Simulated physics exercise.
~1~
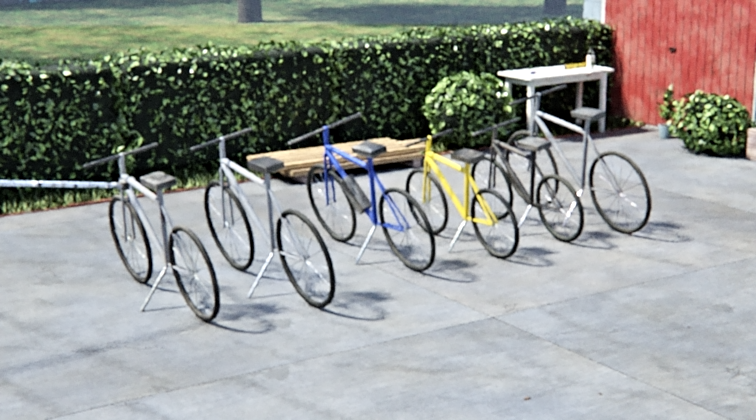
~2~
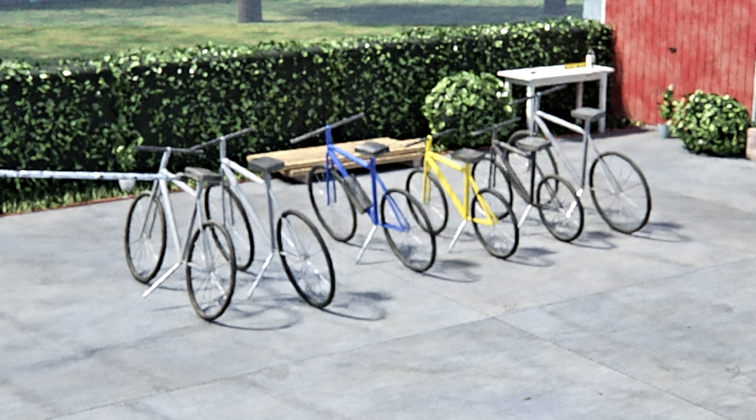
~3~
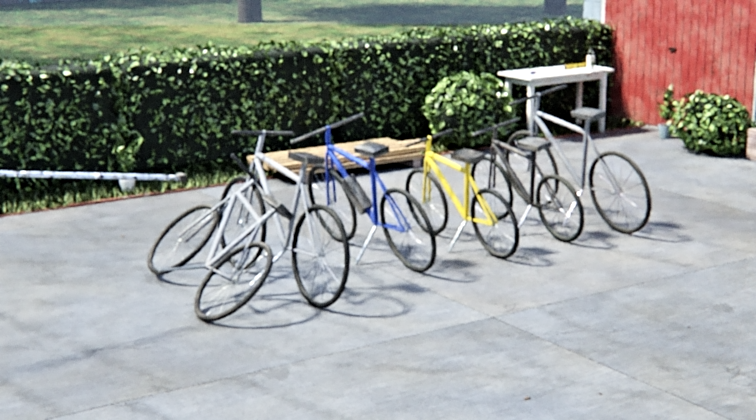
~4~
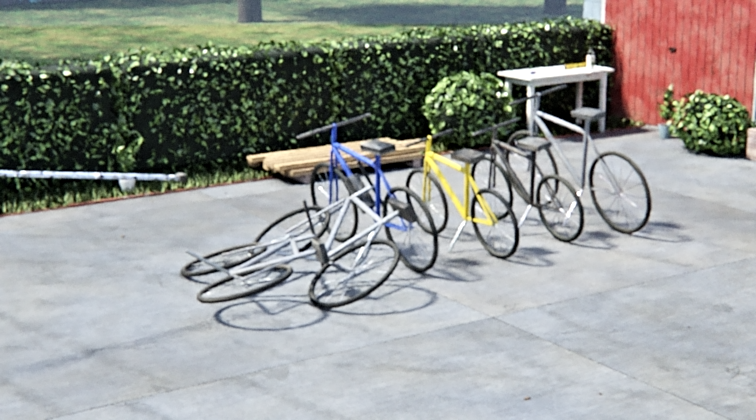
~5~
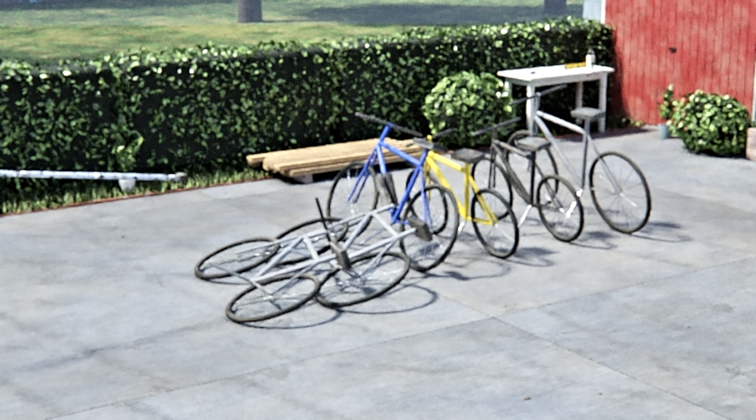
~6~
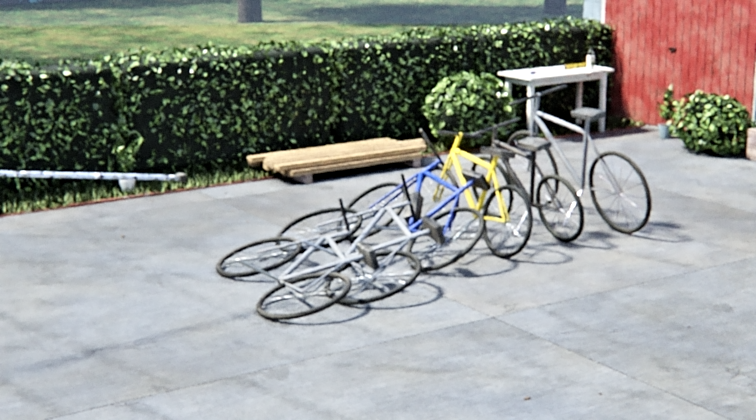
The video shows six bicycles standing in a row on pavement beside a hedge. The leftmost tips right into its neighbor, and both topple and slide against the blue one, which falls onto the yellow, leaving that one leaning while the two at the right stay standing.
